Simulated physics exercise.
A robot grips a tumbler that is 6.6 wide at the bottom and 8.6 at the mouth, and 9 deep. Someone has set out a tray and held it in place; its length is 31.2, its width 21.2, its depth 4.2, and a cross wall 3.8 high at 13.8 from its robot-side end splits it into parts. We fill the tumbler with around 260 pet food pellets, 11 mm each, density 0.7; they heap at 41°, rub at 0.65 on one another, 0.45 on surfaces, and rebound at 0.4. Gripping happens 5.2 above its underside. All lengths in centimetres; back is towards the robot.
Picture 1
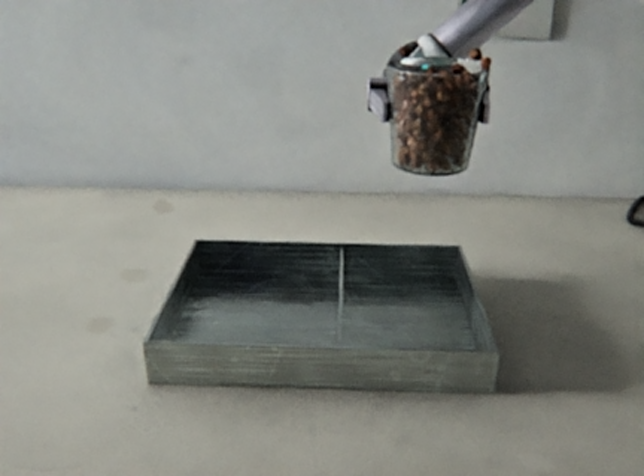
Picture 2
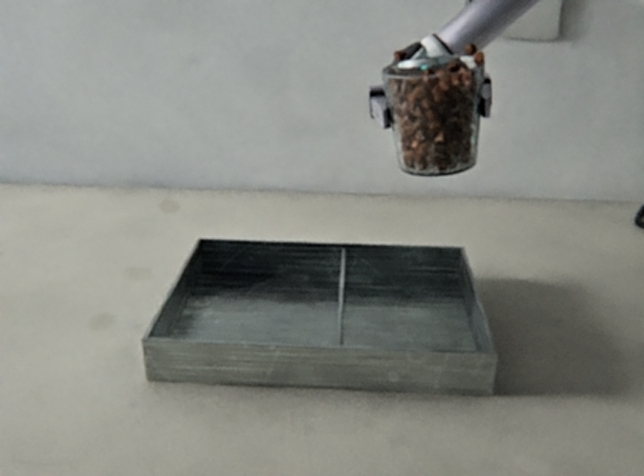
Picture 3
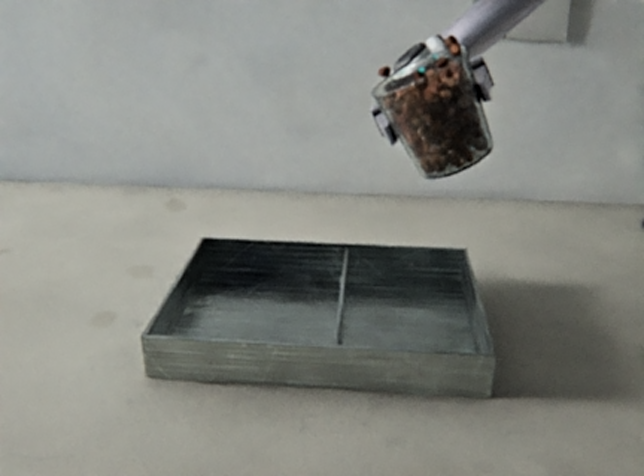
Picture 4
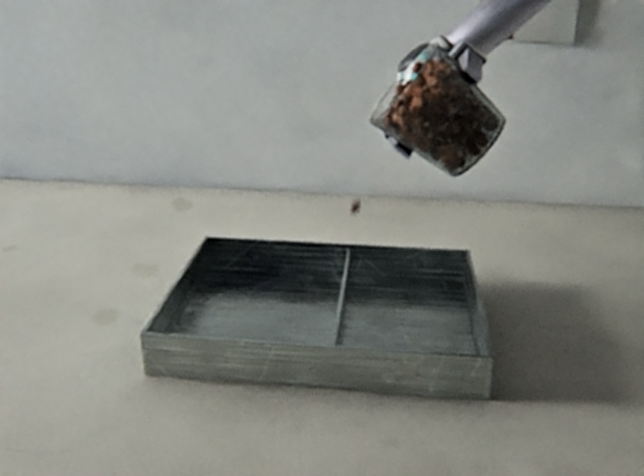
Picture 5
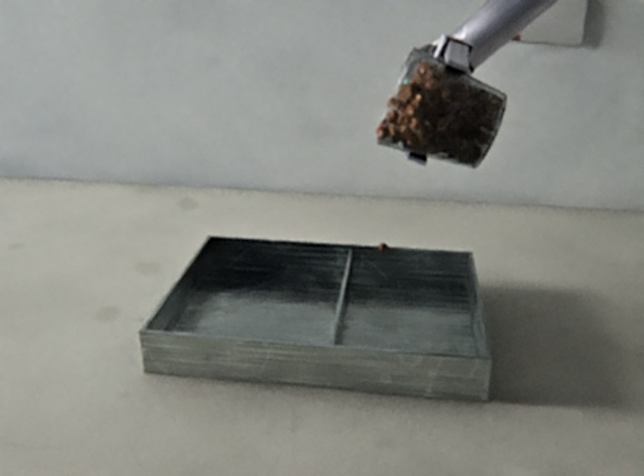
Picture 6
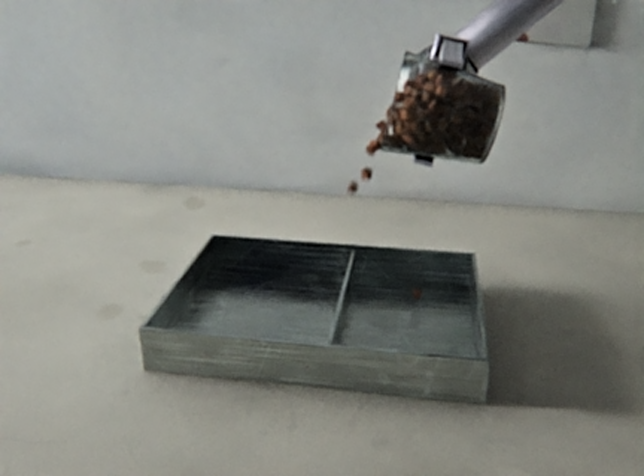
At first, a robotic arm holds a clear tumbler heaped with brown pellets upright above a divided, dark grey tray. The arm tilts the tumbler steadily toward the left, and a single pellet drops out. With the tumbler nearly on its side, a few more pellets tumble from its rim.
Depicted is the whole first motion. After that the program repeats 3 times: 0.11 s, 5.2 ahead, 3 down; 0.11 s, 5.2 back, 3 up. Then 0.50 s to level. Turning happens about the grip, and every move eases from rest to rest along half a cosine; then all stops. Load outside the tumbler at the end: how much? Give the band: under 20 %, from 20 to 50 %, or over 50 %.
The share falls over 50 %.
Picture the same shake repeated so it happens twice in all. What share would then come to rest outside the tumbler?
In that case it would be near 60 percent.
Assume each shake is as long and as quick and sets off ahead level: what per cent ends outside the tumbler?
You'd expect near 100 percent of it there.
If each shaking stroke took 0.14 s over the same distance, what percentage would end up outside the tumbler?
That would give around 60 per cent.
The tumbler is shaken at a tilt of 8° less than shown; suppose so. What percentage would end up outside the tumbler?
Estimate: Around 55 per cent.
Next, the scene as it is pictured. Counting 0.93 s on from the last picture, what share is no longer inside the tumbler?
About 65 per cent.
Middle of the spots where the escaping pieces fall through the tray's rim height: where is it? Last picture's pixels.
They come down centred close to (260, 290).
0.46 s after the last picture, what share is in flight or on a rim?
Around 14 percent of the load.
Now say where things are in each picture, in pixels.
The first picture shows the tumbler middle at (434, 118), level; upper third of the load around (437, 92), from x 395 to 485, top at y 50; 262 in the tumbler.
The second picture shows the tumbler middle at (435, 118), tilted 8° forward; upper third of the load around (439, 92), from x 395 to 480, top at y 50.
The third picture shows the tumbler middle at (438, 118), tilted 27° forward; upper third of the load around (439, 93), from x 385 to 480, top at y 40; 261 in the tumbler, 1 in flight or on a rim.
The fourth picture shows the tumbler middle at (442, 116), tilted 52° forward; upper third of the load around (438, 93), from x 355 to 495, top at y 65; 261 in the tumbler, 1 in flight or on a rim.
The fifth picture shows the tumbler middle at (443, 115), tilted 71° forward; upper third of the load around (440, 95), from x 380 to 495, top at y 65; 261 in the tumbler, 1 in the robot-side part.
The sixth picture shows the tumbler middle at (444, 114), tilted 79° forward; upper third of the load around (446, 97), from x 355 to 495, top at y 75; 257 in the tumbler, 1 in the robot-side part, 4 in flight or on a rim.
Then, 0.46 s on, tilted 79° forward, highest piece 24 above the table; 127 in the tumbler, 89 in the far-side part, 10 in the robot-side part, 36 in flight or on a rim.
Then, 0.93 s on, tilted 35° forward, highest piece 25 above the table; 148 in the far-side part, 91 in the tumbler, 21 in the robot-side part, 2 on the table or floor.
Then, 1.36 s on, level, highest piece 26 above the table; 148 in the far-side part, 91 in the tumbler, 21 in the robot-side part, 2 on the table or floor.
Then, 2.41 s on, level, highest piece 26 above the table; 148 in the far-side part, 91 in the tumbler, 21 in the robot-side part, 2 on the table or floor.
In the end, 148 in the far-side part, 91 in the tumbler, 21 in the robot-side part, 2 on the table or floor. That is 65 % outside the tumbler.
